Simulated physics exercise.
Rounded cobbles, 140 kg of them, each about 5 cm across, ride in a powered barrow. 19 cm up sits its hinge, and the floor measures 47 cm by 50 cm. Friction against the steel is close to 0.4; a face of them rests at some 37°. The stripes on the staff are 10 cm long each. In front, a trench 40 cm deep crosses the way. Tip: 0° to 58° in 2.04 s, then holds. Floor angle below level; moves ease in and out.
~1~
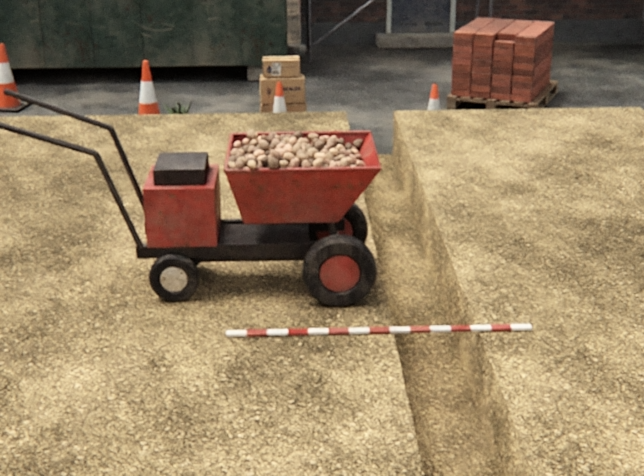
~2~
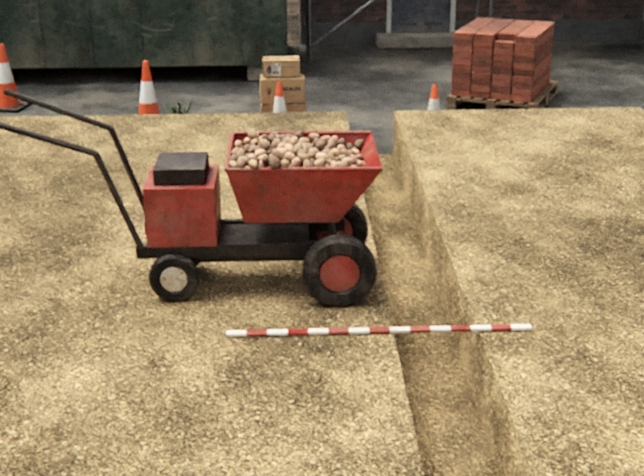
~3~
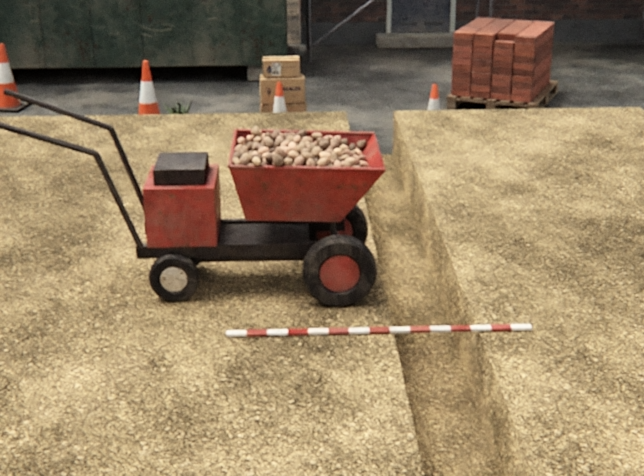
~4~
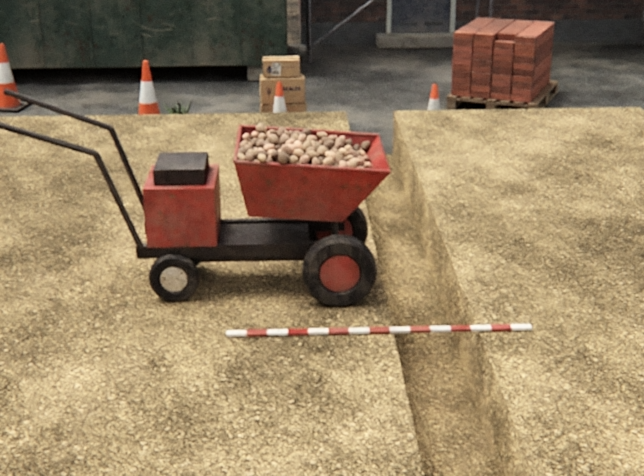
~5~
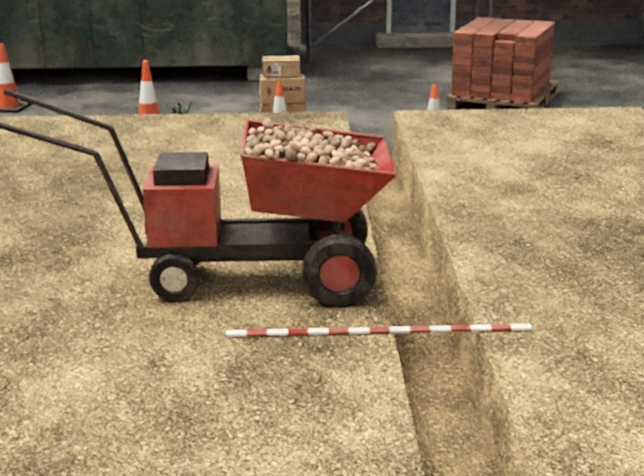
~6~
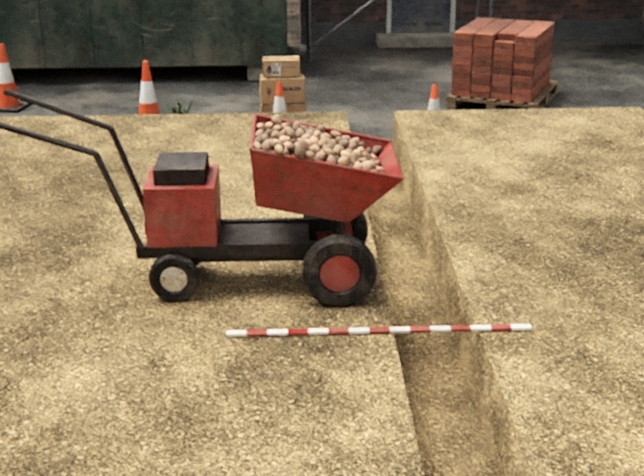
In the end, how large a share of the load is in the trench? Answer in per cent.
A share of roughly 25 %.
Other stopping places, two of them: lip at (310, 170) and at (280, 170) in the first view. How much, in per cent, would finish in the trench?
Roughly 55 in a hundred, then 40 in a hundred.
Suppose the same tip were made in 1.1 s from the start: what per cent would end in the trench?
Then some 15 per cent would.
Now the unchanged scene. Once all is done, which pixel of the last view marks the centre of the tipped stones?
Their middle lands near (471, 275).
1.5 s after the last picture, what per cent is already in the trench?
Around 5 per cent of it, at that instant.
Then, 0.9 s after the last picture the floor is at 49°, 99 % in the tray, 1 % in the trench; the foremost stones are at (446, 209).
Then, 1.5 s after the last picture the floor is at 58°, 75 % in the tray, 5 % in the trench, 20 % past the trench; the foremost stones are at (527, 270).
Then, 1.9 s after the last picture the floor is at 58°, 61 % in the tray, 8 % in the trench, 31 % past the trench; the foremost stones are at (561, 262).
Then, 3.8 s after the last picture the floor is at 58°, 44 % in the tray, 25 % in the trench, 32 % past the trench; the foremost stones are at (571, 262).
